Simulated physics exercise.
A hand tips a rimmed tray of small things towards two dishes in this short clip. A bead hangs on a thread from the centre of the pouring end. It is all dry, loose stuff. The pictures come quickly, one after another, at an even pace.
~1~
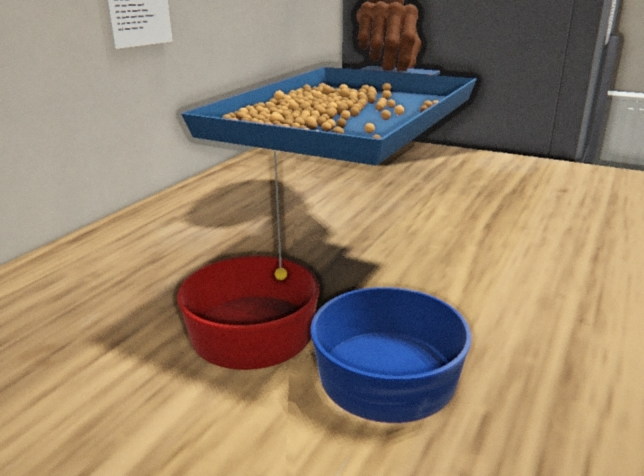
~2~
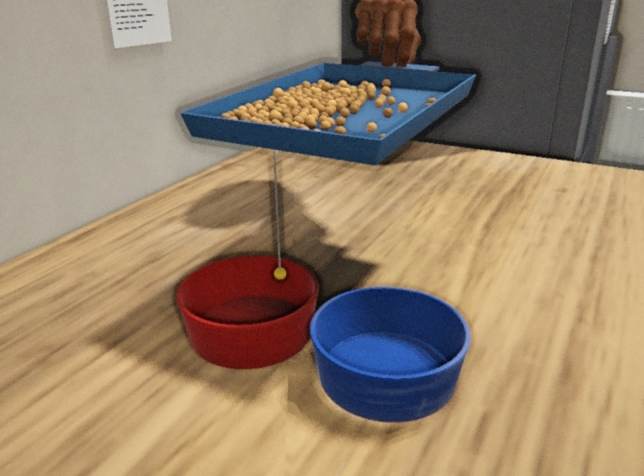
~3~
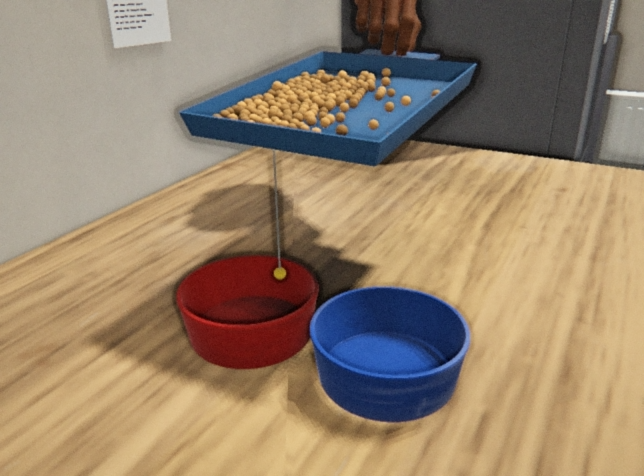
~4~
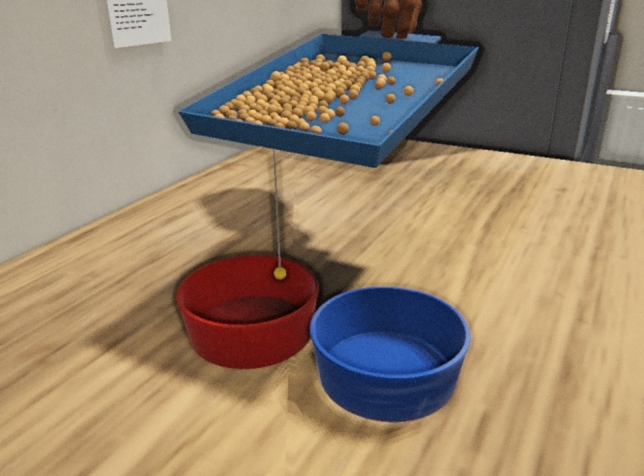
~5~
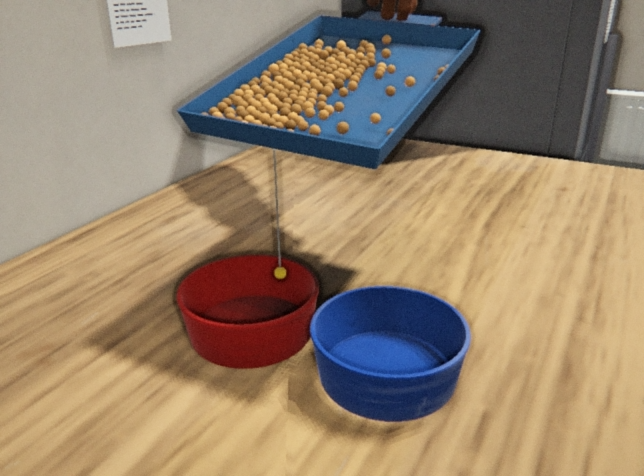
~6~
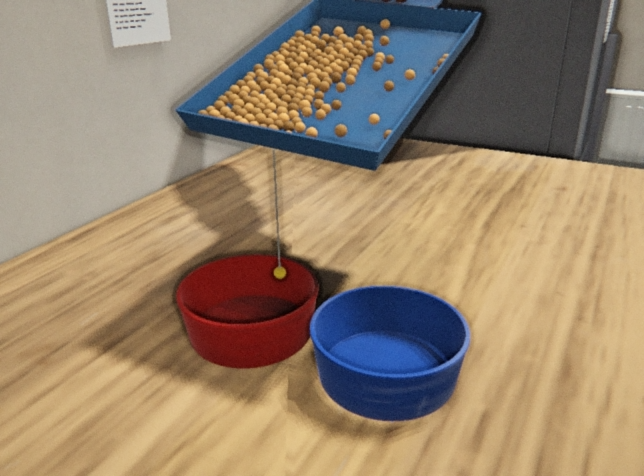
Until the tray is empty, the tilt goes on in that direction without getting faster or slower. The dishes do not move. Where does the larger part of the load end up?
The right-side dish.
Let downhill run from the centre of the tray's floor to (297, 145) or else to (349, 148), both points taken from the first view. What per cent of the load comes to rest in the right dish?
Around 20 per cent first, around 90 per cent next.
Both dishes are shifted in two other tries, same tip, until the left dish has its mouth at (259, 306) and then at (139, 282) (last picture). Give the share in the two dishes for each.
Around 90 percent the first time, around 60 percent the second.
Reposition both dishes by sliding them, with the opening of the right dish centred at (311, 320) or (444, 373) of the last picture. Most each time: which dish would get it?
The rightmost dish, then the leftmost dish.
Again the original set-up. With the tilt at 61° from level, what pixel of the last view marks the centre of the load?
In the last view, the load is centred close to (300, 128).
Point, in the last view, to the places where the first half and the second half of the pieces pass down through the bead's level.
Close to (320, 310), then close to (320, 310).
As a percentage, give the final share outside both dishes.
That works out to something like 30 per cent.
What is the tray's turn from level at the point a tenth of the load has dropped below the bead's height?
At about 70°.
Just after the last frame, tray tipped steeply; almost all on the tray; just a few in the right dish; just a few outside both; about a tenth in the air.
A moment on, tray tipped right over; about a tenth on the tray; roughly a third in the right dish; roughly a quarter in the left dish; roughly a quarter outside both; roughly a quarter in the air.
Further on, tray tipped past a quarter turn; roughly half in the right dish; roughly a quarter in the left dish; roughly a quarter outside both.
When it is over, tray tipped past a quarter turn; roughly half in the right dish; roughly a quarter in the left dish; roughly a quarter outside both.
